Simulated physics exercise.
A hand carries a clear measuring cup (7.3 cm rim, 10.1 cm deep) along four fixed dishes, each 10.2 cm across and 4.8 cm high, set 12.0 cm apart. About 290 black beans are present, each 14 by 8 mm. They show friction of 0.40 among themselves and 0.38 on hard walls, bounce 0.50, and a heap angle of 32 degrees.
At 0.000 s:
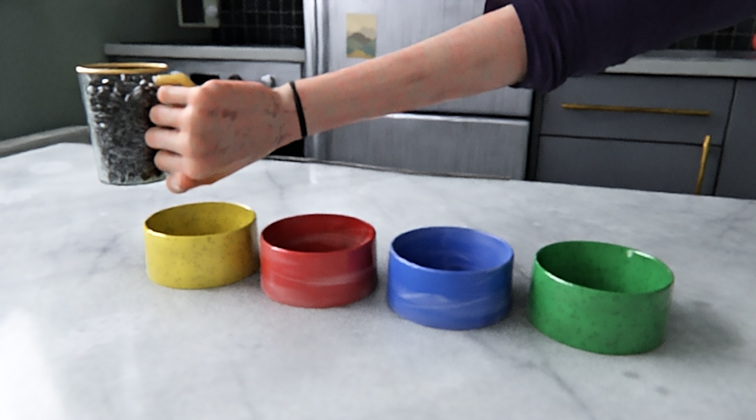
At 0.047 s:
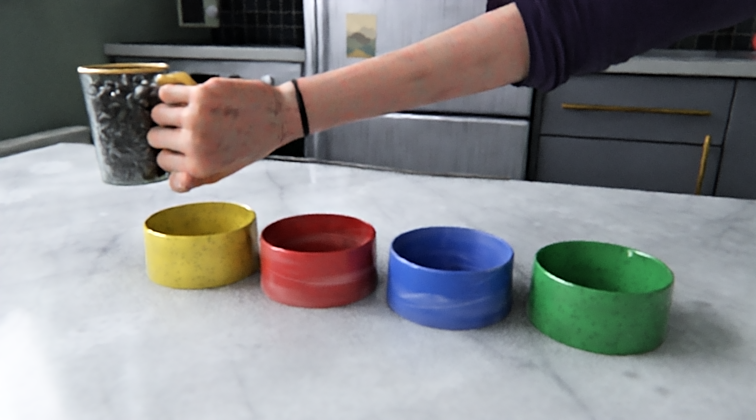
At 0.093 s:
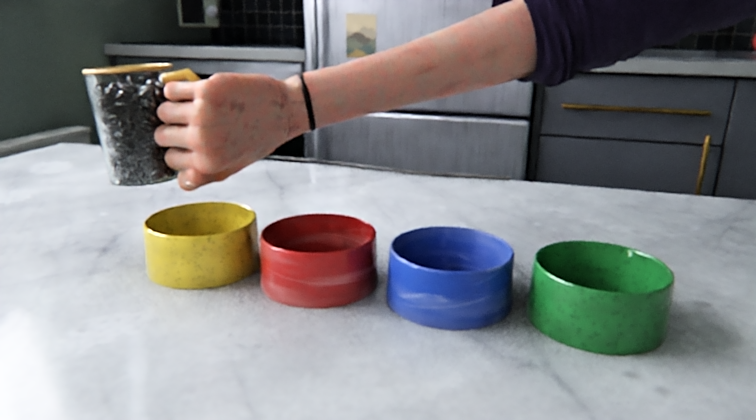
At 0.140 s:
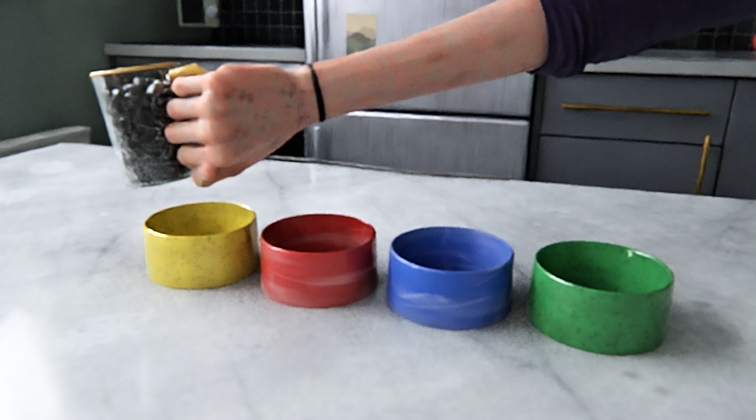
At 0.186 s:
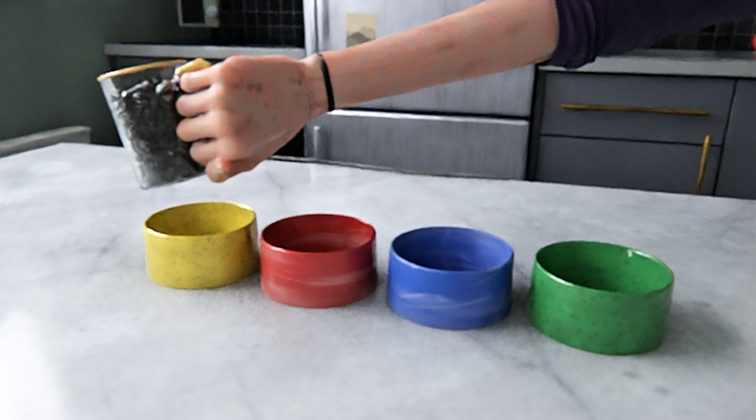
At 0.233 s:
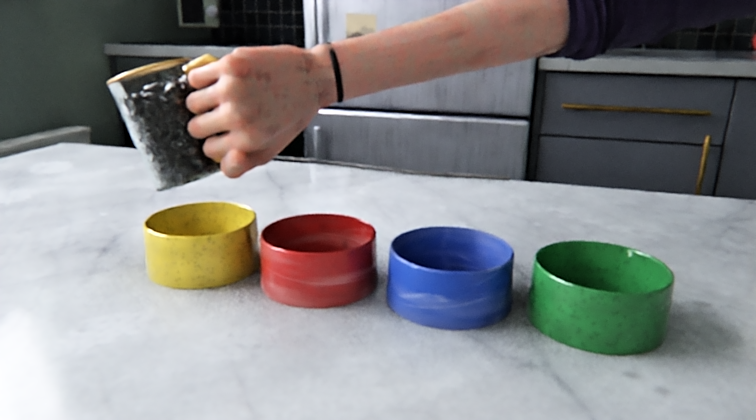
At the start, a hand holds a clear cup of dark pieces upright at the left, behind a row of yellow, red, blue and green dishes on a marble counter. The hand then moves slightly right, gradually tilting the cup leftward at its base while the dishes stay still.
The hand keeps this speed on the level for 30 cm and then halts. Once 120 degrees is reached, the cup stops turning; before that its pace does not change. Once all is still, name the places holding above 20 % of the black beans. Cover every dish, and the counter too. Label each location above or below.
Labels - red: Above, blue: Below, green: Below, yellow: Below, counter: Above.
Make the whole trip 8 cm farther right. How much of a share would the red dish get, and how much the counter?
The red dish would get 0 and the counter 0.
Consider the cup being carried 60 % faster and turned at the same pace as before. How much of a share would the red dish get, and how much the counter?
Result - red dish: 30; counter: 60.
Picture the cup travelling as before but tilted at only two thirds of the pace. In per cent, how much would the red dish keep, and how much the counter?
In that case the red dish gets 30 and the counter gets 60.
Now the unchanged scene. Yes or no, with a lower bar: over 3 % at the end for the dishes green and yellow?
For the green dish, no, it doesn't; for the yellow dish, no, it doesn't.
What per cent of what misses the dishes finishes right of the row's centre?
40 per cent.
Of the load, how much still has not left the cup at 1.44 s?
20 per cent.
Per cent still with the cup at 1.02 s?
Roughly 90 per cent, give or take.
Then, at 0.71 s, tilt 71 degrees; cup holds 100 %.
Then, at 1.02 s, tilt 105 degrees; cup holds 90 %, red 10 %.
Then, at 1.44 s, tilt 120 degrees; cup holds 20 %, red 30 %, blue 10 %.
At rest (2.5 s), red 40 %, blue 10 %, green 0 %, yellow 0 %, counter 55 %.
